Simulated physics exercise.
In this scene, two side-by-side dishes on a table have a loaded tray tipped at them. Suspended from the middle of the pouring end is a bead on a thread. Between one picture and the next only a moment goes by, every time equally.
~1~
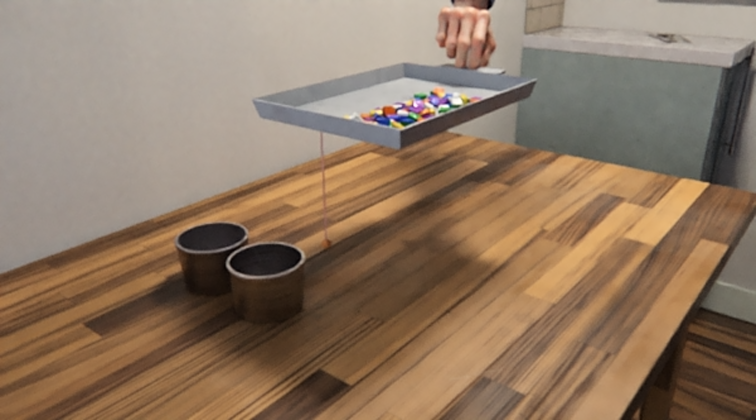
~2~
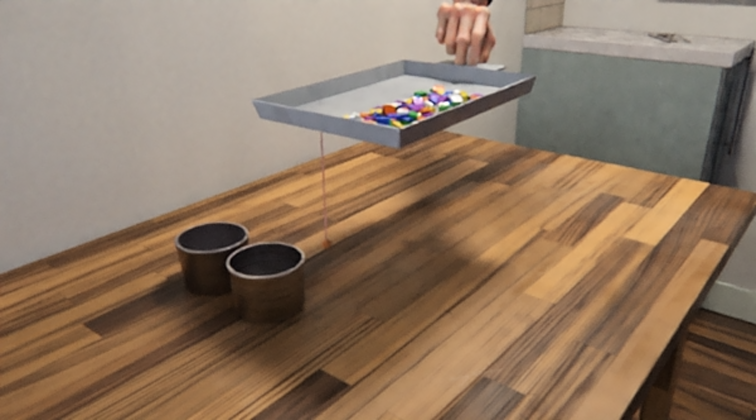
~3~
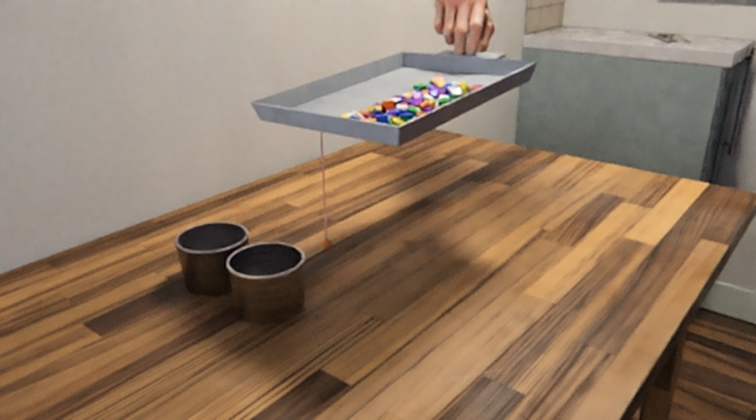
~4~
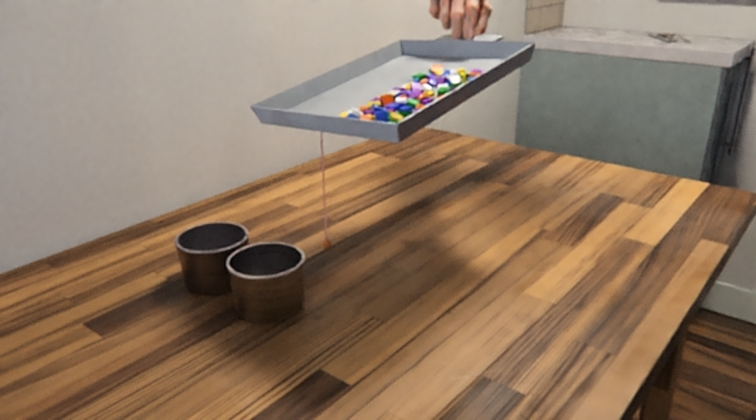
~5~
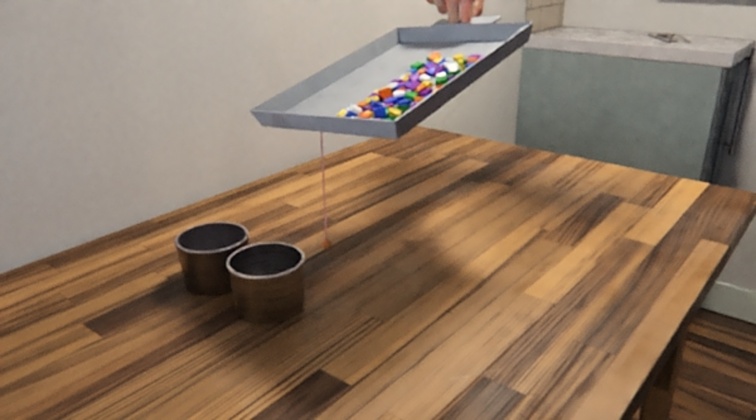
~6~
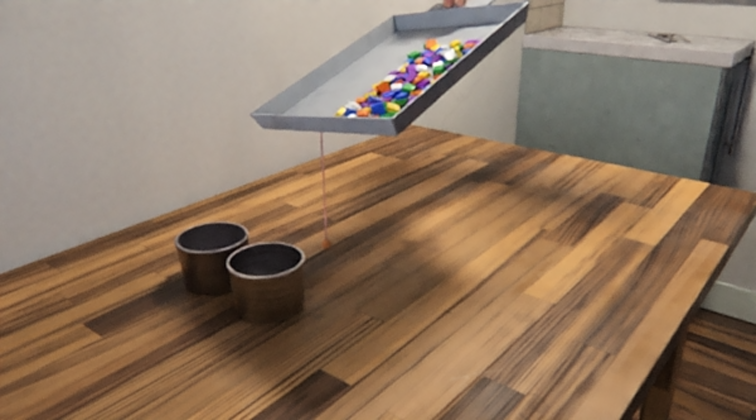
A hand raised the far end of a gray tray of colorful mosaic tiles, steadily steepening it above a wooden table, while two dark round dishes and a thin hanging thread stayed still below.
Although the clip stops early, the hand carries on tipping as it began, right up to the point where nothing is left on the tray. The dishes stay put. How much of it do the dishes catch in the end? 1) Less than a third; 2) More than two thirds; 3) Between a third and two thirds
Between a third and two thirds (3).
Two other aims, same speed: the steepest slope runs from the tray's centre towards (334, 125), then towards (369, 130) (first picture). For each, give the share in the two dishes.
Respectively 30 and 0 in a hundred.
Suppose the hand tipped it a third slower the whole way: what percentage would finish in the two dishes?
Roughly 50 percent.
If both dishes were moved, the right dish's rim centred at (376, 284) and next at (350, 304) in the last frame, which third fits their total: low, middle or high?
Try 1 - under a third; try 2 - below one third.
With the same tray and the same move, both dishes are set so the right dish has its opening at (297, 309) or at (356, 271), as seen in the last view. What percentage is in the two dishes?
You'd get near 0 per cent and afterwards near 50 per cent.
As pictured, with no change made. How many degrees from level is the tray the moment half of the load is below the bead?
Close to 110° of tilt at that moment.
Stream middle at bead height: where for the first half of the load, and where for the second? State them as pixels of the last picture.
Starting near (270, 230), moving on to near (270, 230).
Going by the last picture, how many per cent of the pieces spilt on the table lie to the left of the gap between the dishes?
Near 0 in a hundred.
Just after the last frame, tray tipped steeply; almost all on the tray; just a few in the air.
A moment on, tray tipped past a quarter turn; roughly half on the tray; about a tenth in the right dish; about a tenth in the left dish; about a tenth outside both; roughly a quarter in the air.
Further on, tray tipped past a quarter turn; roughly a third in the right dish; about a tenth in the left dish; roughly half outside both.
When it is over, tray tipped past a quarter turn; roughly a third in the right dish; about a tenth in the left dish; roughly half outside both.
